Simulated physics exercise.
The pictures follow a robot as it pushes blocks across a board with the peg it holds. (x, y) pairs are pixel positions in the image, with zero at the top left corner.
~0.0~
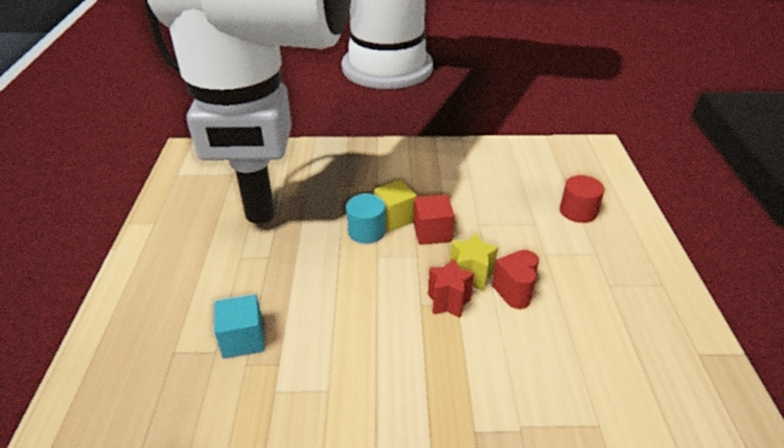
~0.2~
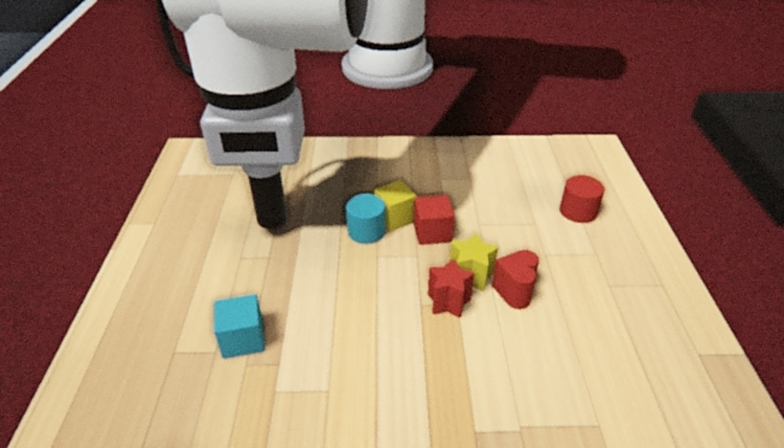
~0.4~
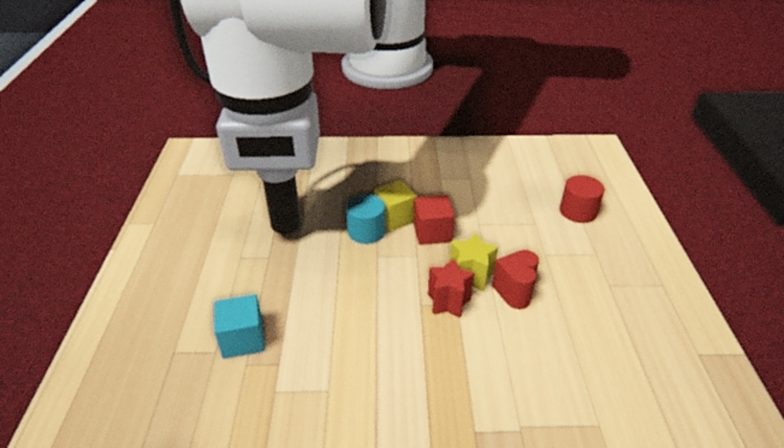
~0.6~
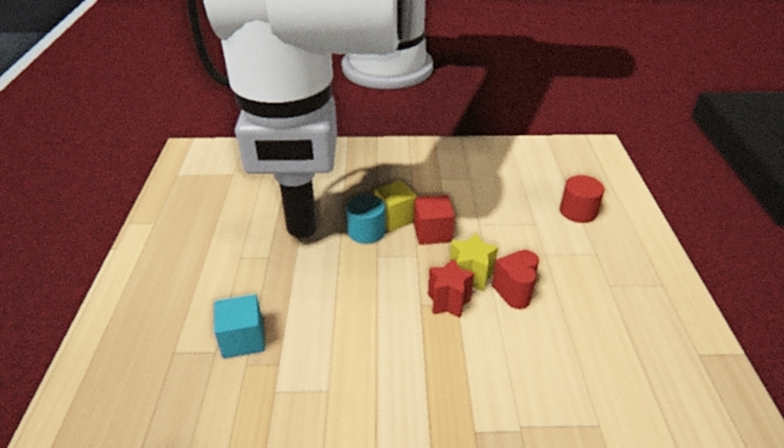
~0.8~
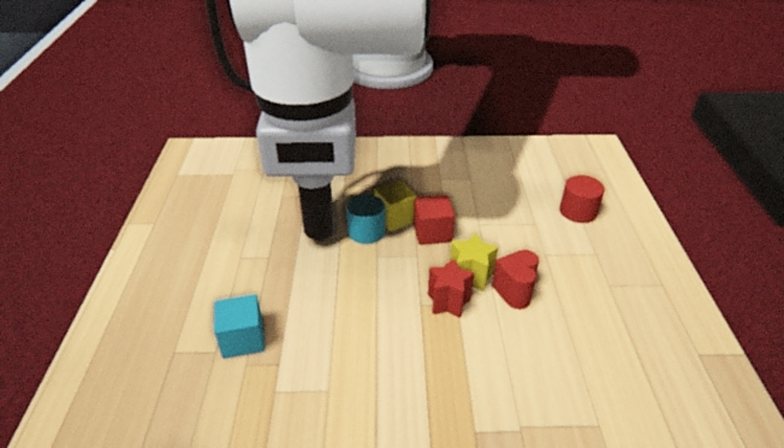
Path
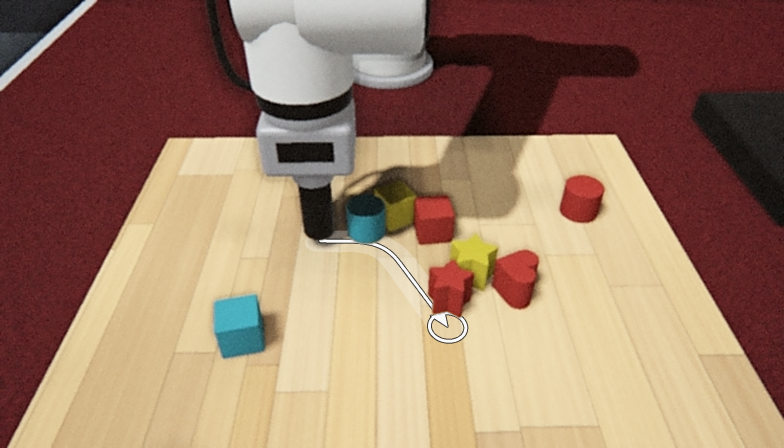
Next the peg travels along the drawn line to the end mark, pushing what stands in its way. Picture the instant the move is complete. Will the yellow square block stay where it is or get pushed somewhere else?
Moved.
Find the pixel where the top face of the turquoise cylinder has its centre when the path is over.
In the picture, it is at (402, 202).
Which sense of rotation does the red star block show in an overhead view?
The red star block rotates counterclockwise.
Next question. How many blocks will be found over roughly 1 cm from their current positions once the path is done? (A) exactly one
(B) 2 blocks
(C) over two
The correct letter is C.
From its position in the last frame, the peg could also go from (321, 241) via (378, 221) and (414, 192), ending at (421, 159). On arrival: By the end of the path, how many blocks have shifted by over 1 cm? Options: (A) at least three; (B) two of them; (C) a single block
The correct letter is A.
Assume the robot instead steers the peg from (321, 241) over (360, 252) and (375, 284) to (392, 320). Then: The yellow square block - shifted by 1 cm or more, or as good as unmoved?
It gets pushed out of place.
Drawn move, from (321, 241) via (379, 246) and (414, 282), ending at (448, 327).
The first path, step by step. One third of the way, peg (379, 236); turquoise cylinder (402, 202); yellow square block (414, 181), turned 20° anticlockwise; red square block (439, 205), turned 15° clockwise.
Two thirds of the way, peg (415, 272); turquoise cylinder (402, 202); yellow square block (414, 181), turned 20° anticlockwise; red square block (439, 205), turned 15° clockwise.
At the end, peg (449, 316); turquoise cylinder (402, 202); yellow square block (414, 181), turned 20° anticlockwise; red square block (439, 205), turned 15° clockwise; red star block (483, 291), turned 80° anticlockwise.
